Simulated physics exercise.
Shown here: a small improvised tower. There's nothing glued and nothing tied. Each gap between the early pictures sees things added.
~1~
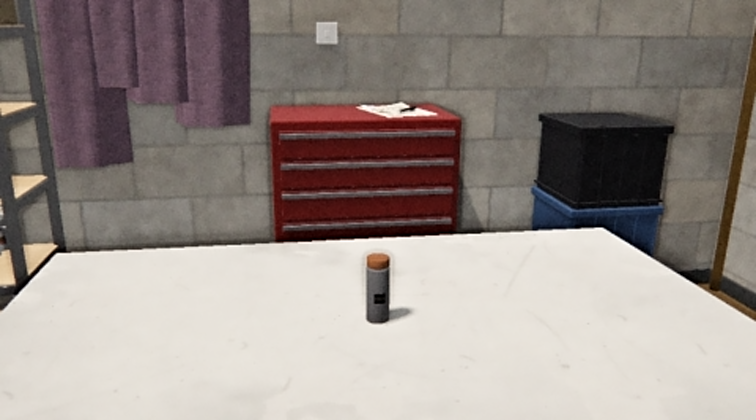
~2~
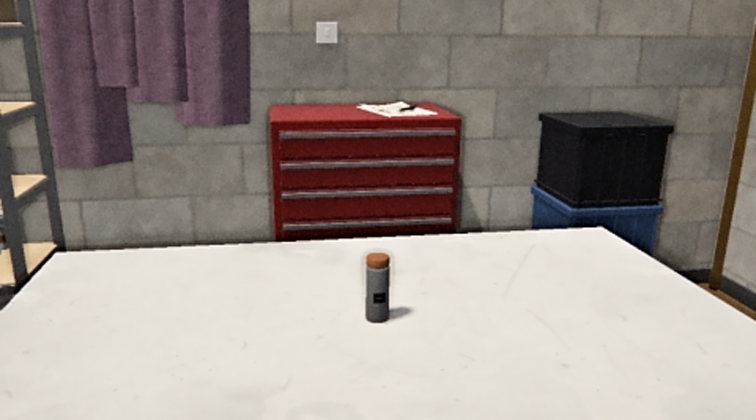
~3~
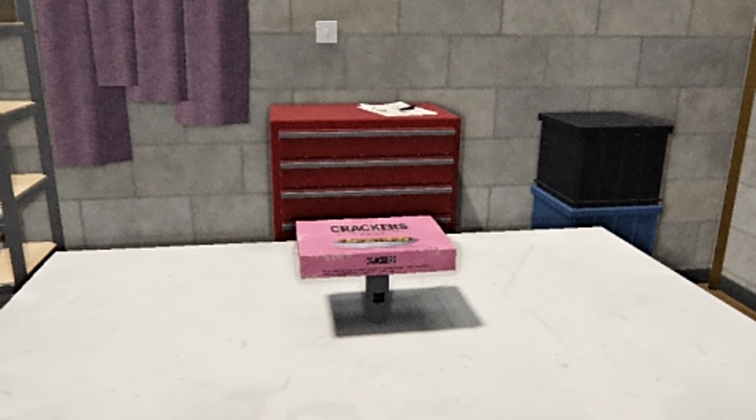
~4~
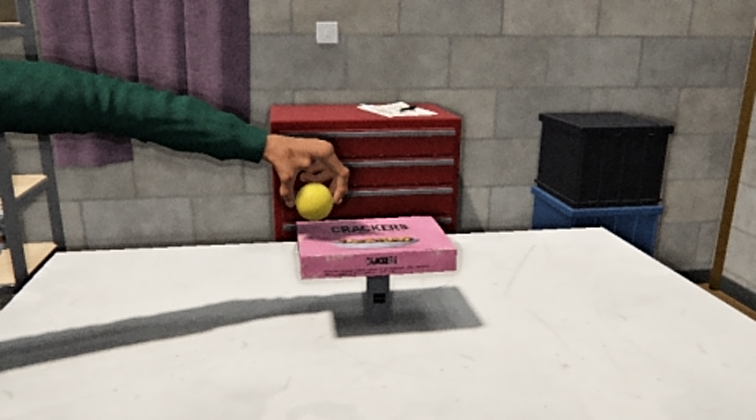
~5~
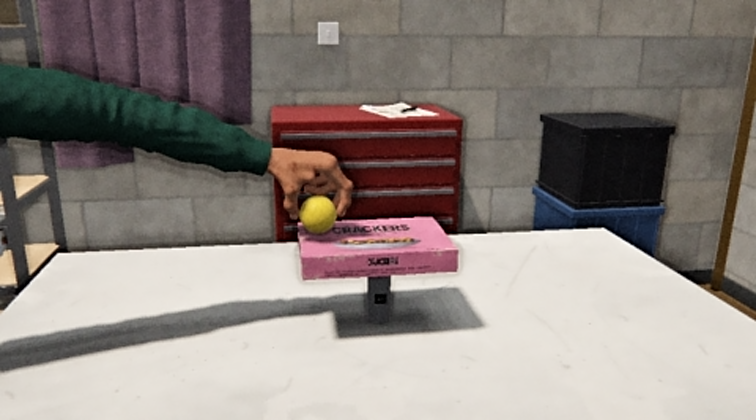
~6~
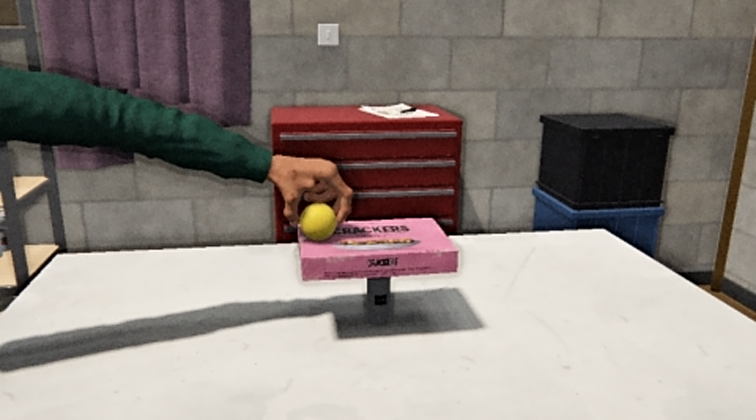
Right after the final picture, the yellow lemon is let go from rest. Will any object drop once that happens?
The stack cannot bear the weight.
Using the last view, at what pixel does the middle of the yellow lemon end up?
It ends up close to (300, 308).
Then, 0.40 s on from there, yellow lemon now fallen; pink packet turned 69° from how it was put.
Then, 0.90 s on from there, pink packet now fallen.
In the end, fallen, pink packet and yellow lemon; grey shaker unmoved. At the end, from the last picture's camera, yellow lemon near (300, 308). The stack comes apart.
